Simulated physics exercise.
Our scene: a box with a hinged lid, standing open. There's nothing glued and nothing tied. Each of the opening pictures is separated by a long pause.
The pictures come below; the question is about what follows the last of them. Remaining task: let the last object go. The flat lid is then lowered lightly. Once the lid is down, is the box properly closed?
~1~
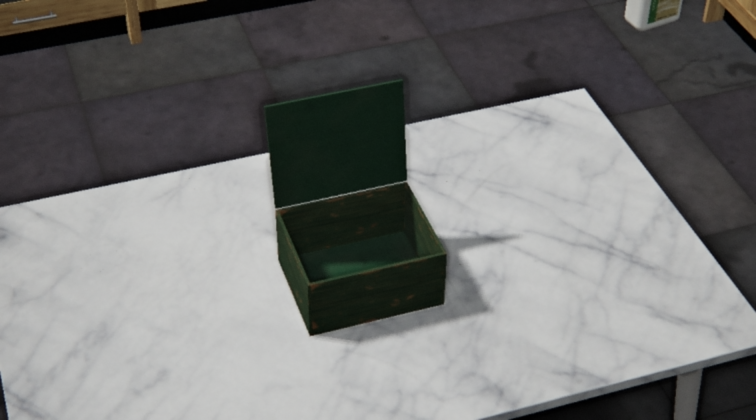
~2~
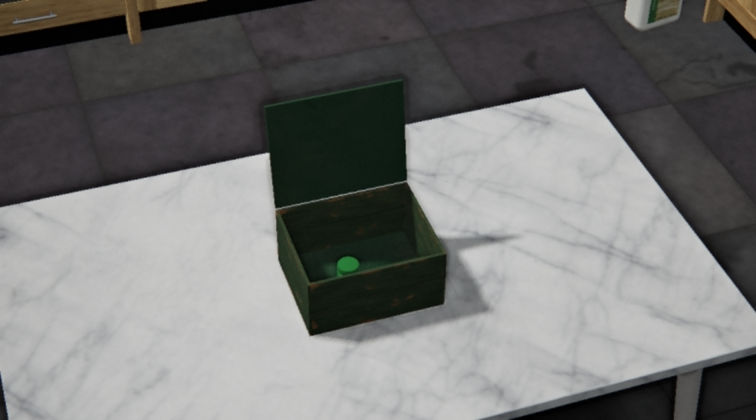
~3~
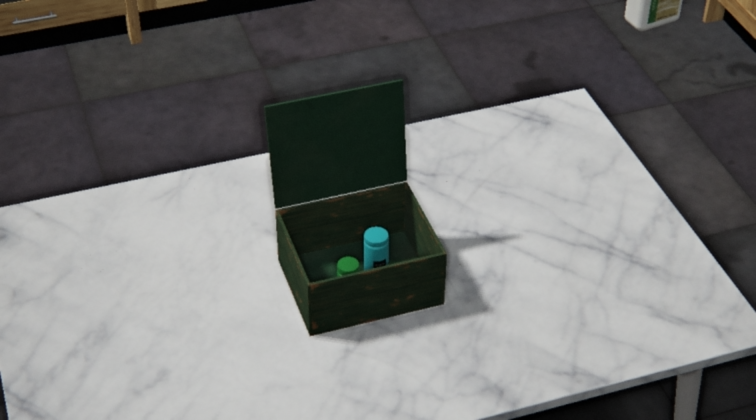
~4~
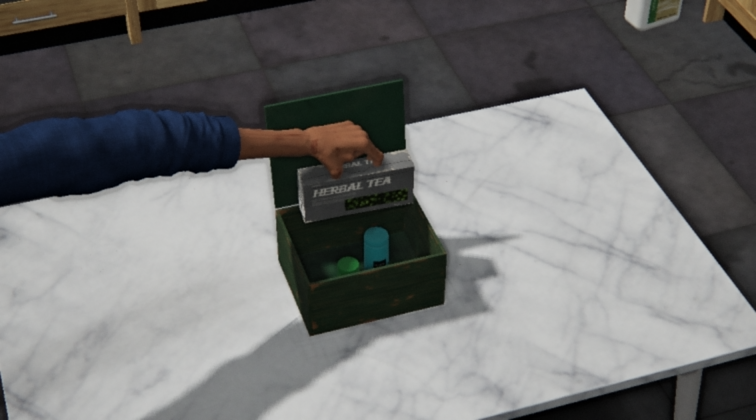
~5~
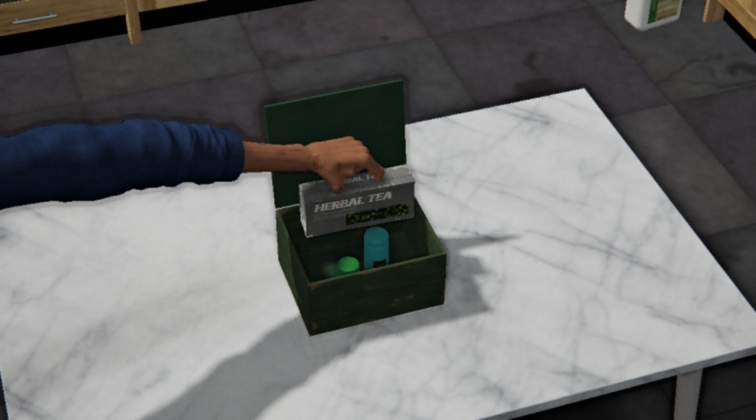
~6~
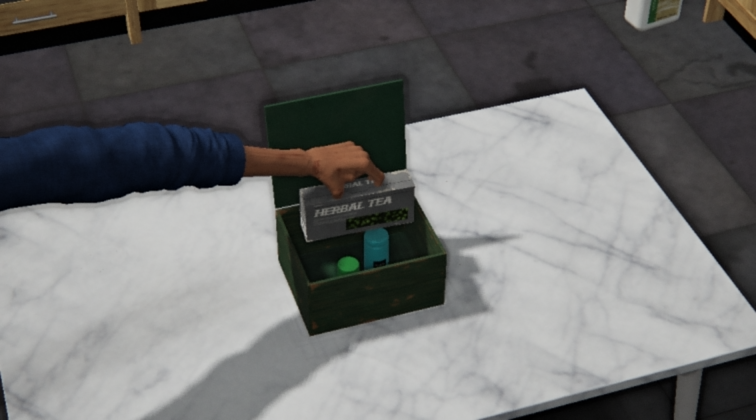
Yes, result: Lid down.
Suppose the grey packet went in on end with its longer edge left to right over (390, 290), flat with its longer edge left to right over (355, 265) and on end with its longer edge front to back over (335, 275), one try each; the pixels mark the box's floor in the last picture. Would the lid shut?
First try: The lid remains open; second try: It comes all the way down; third try: It remains open.
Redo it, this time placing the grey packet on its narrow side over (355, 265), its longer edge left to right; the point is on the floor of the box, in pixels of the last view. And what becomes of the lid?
Note: It lowers fully.
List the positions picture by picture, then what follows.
In the first frame, the last thing is not in view yet.
In the second frame, the last thing is not in view yet.
In the third frame, the last thing is not in view yet.
In the fourth frame, on its way; grey packet (356, 186).
In the fifth frame, on its way; grey packet (357, 201).
In the sixth frame, in place under the hand; grey packet (357, 206).
Then, 0.80 s after the last picture, lid starting down; grey packet on its side near (359, 237); turquoise shaker tipped 57° from how it was.
Then, 1.50 s after the last picture, lid 64° above the rim; grey packet on its side near (360, 249); turquoise shaker on its side.
Then, 2.10 s after the last picture, lid 19° above the rim; grey packet on its side near (360, 249); turquoise shaker on its side.
At rest, lid shut; tipped over in the box, grey packet and turquoise shaker; green shaker in place. Seen from the same camera at the end, grey packet near (360, 249).
